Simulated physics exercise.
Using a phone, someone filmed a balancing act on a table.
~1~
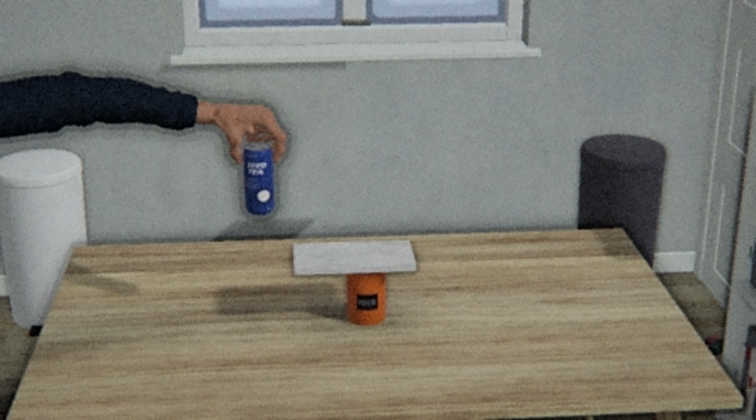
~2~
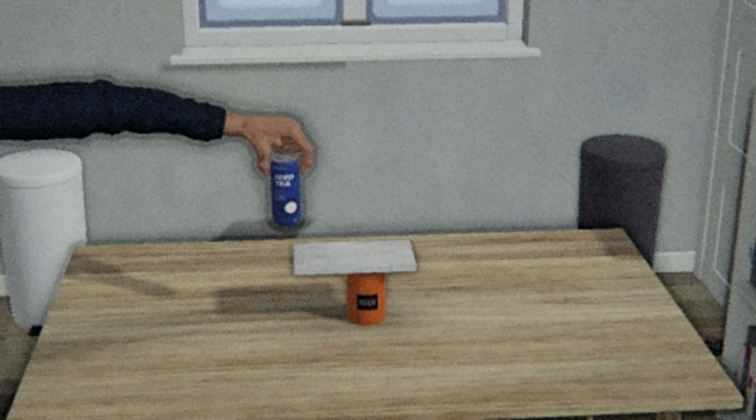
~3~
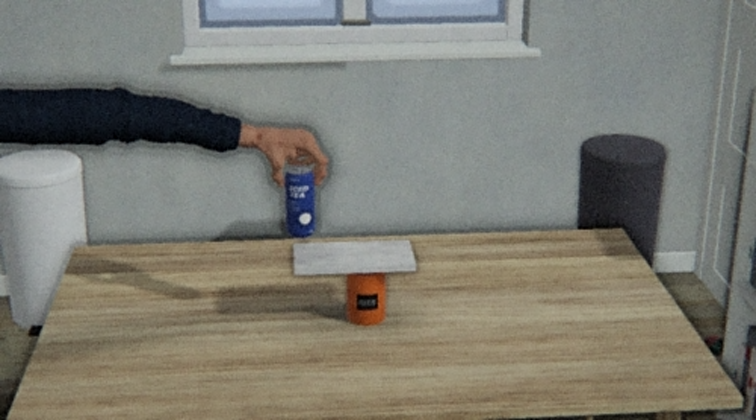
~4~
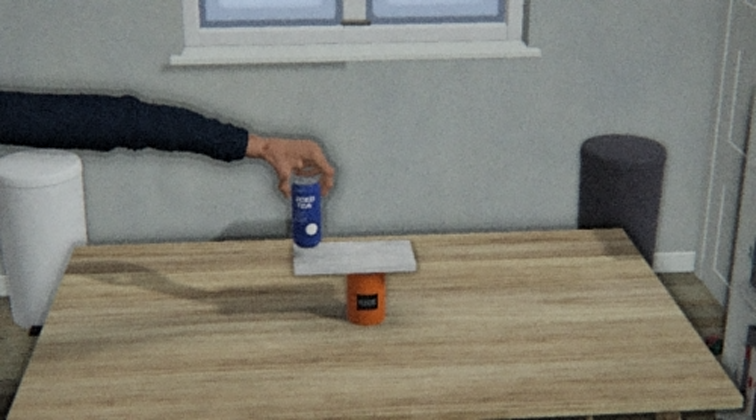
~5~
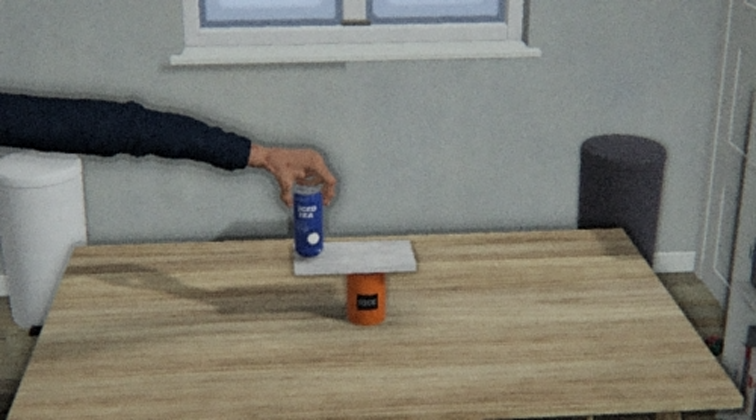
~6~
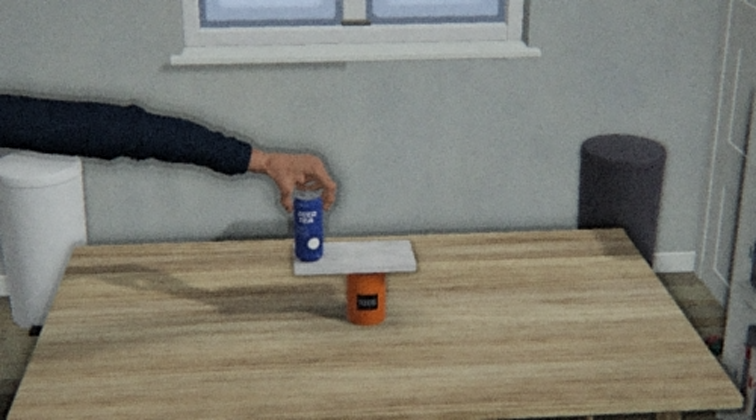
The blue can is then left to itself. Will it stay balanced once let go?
No.
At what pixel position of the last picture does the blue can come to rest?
Look near (250, 315) in the final picture.
Then, 0.40 s later than the last frame, blue can now fallen; white board tilted by 48°.
Then, 0.50 s later than the last frame, white board tilted by 67°.
Then, 0.80 s later than the last frame, white board now fallen.
When it is over, fallen, white board and blue can; orange jar as before. End places, in pixels of the last picture, blue can near (250, 315). The stack comes apart.
